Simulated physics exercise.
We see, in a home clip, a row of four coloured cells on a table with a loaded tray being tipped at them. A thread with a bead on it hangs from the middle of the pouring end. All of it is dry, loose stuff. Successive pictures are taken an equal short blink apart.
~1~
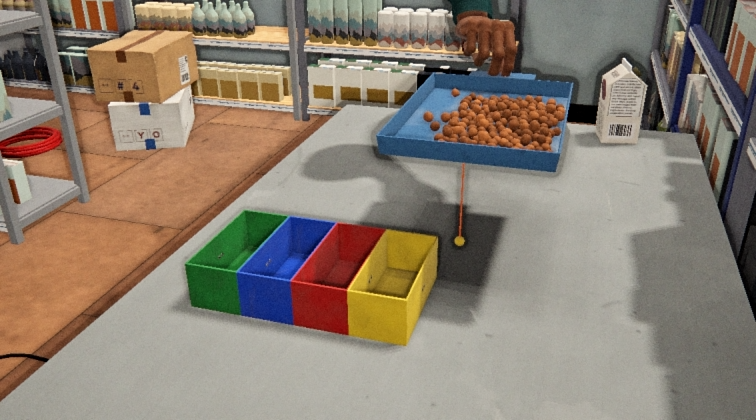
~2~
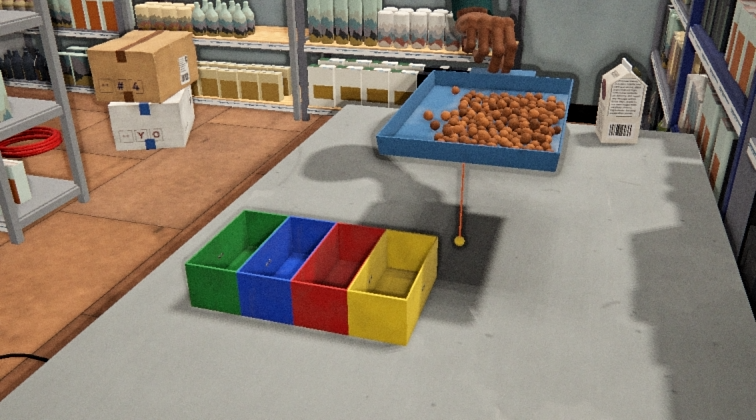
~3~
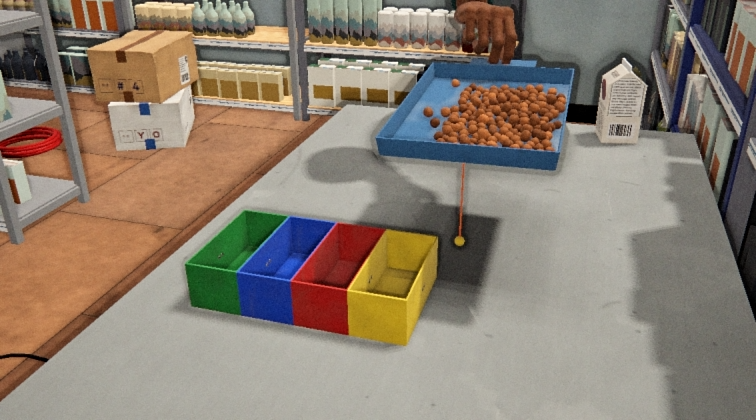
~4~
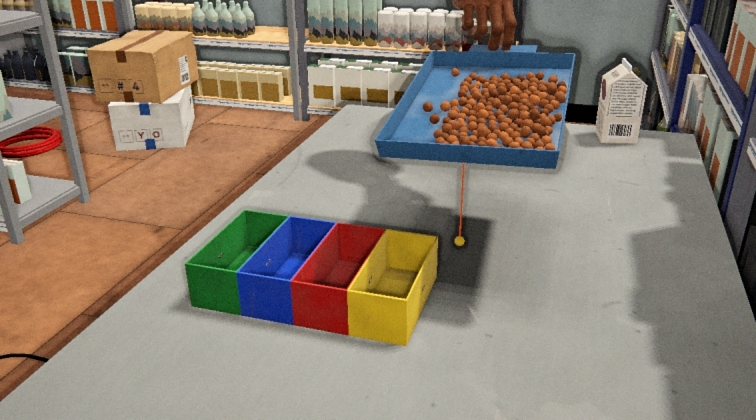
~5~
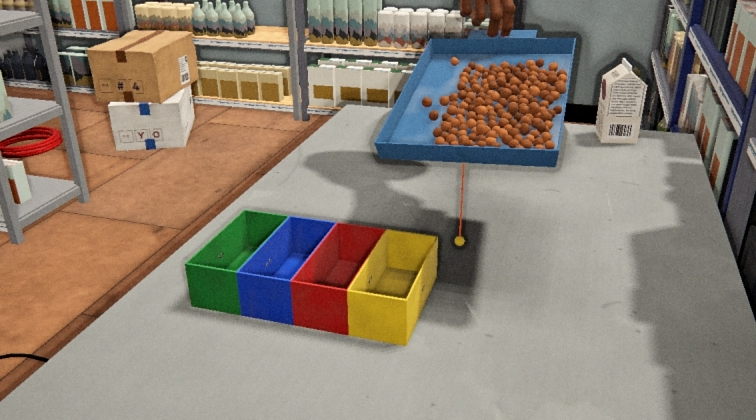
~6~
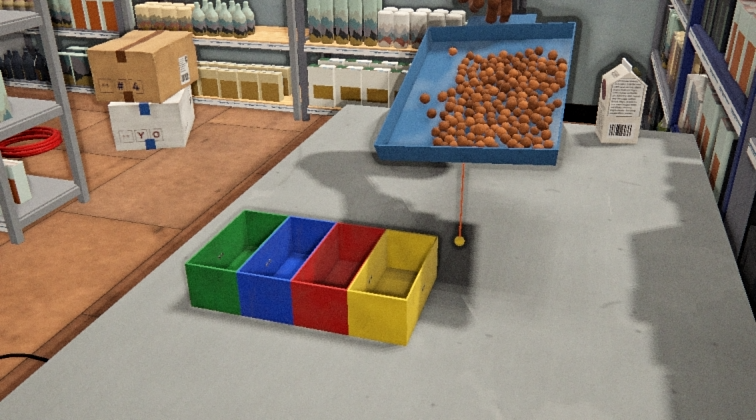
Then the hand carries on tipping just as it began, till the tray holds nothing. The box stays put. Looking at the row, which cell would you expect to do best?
I would expect the yellow cell to do best.
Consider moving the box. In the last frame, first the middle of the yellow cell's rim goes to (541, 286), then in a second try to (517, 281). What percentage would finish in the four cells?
Close to 100 in a hundred, then close to 100 in a hundred.
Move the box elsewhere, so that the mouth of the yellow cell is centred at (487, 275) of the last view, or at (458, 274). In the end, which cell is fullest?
The first time it is the blue cell; the second time it is the red one.
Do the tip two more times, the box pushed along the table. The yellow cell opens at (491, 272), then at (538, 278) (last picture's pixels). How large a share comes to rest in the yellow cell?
Around 10 and then 0 per cent.
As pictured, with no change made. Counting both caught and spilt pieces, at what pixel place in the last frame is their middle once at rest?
Somewhere around (395, 308) in the last picture.
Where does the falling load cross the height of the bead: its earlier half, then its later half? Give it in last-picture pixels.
I'd say close to (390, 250) at first and close to (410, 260) later on.
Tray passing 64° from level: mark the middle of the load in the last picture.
In the last view the centre sits at roughly (458, 102).
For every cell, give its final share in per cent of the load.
Green cell: Roughly 0; blue cell: Roughly 0; red cell: Roughly 20; yellow cell: Roughly 40.
Soon, tray tipped steeply; nearly all on the tray; a stray few falling or outside the box.
A while on, tray tipped past a quarter turn; nearly all on the tray; a stray few in the yellow cell; a stray few in the red cell; a small part falling or outside the box.
Towards the end, tray tipped past a quarter turn; about half in the yellow cell; about a quarter in the red cell; about a third falling or outside the box.
Finally, tray tipped past a quarter turn; about half in the yellow cell; about a quarter in the red cell; none in the blue cell; none in the green cell; about a third outside the box.
